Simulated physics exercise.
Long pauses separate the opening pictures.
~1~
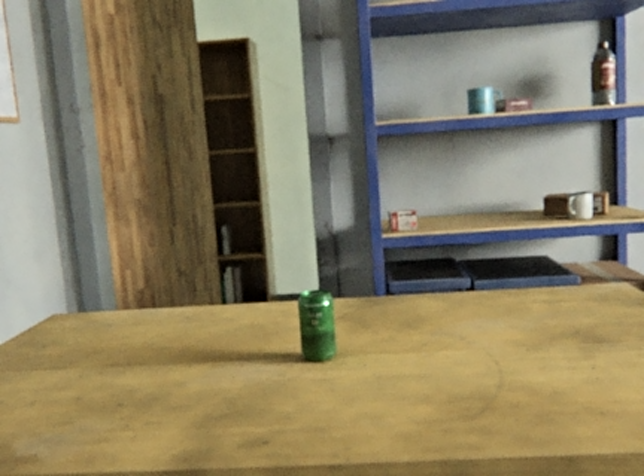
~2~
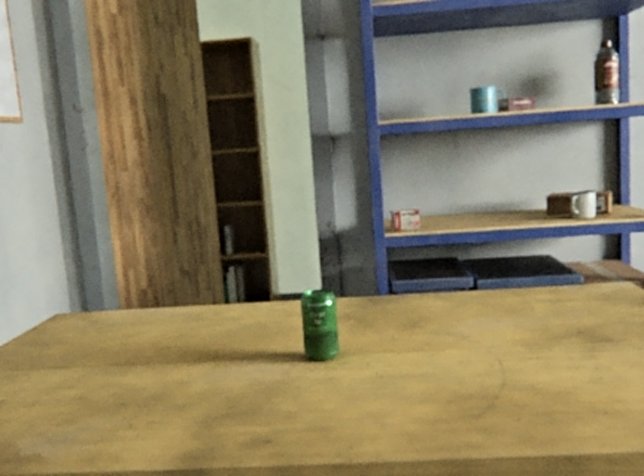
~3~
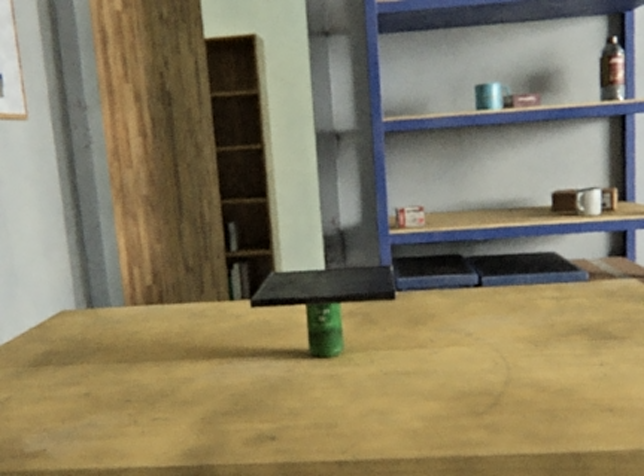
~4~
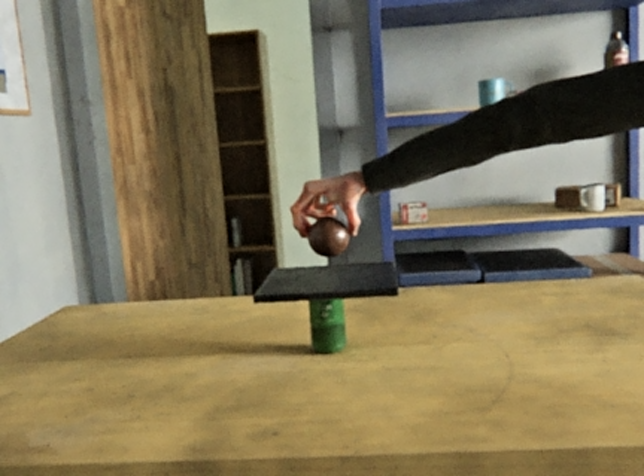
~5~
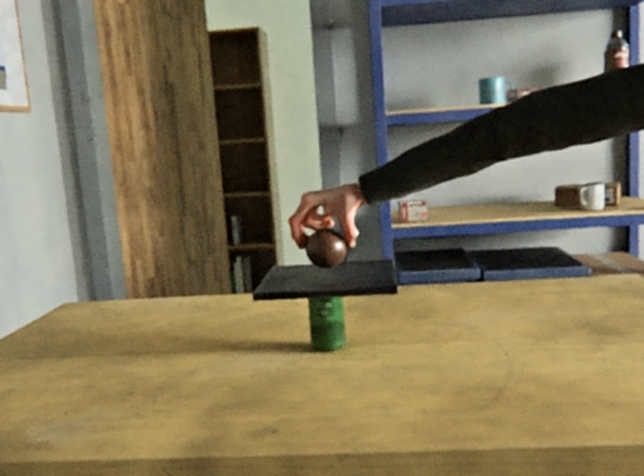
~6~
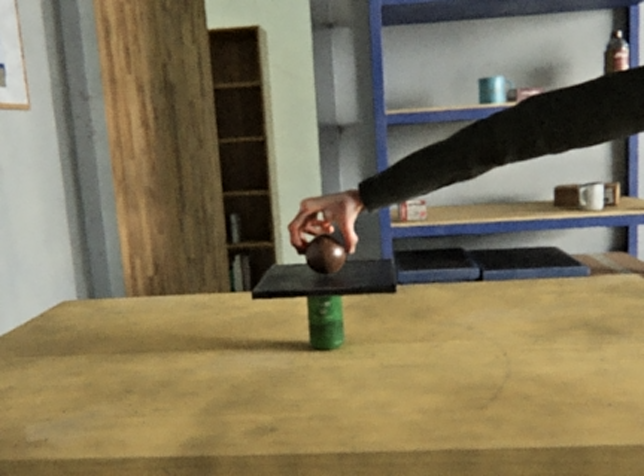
The footage shows a green can standing alone on a wooden table, then with a flat black board resting on top, before a dark-sleeved arm reaching from the right lowers a round brown object onto the board.
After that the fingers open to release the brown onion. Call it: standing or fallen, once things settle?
Standing.
Then, 0.80 s on from there, no change.
Then, 1.70 s on from there, brown onion resting near (325, 255).
In the end, all 3 unmoved. At the end, from the last picture's camera, brown onion near (326, 255). The stack keeps its balance.
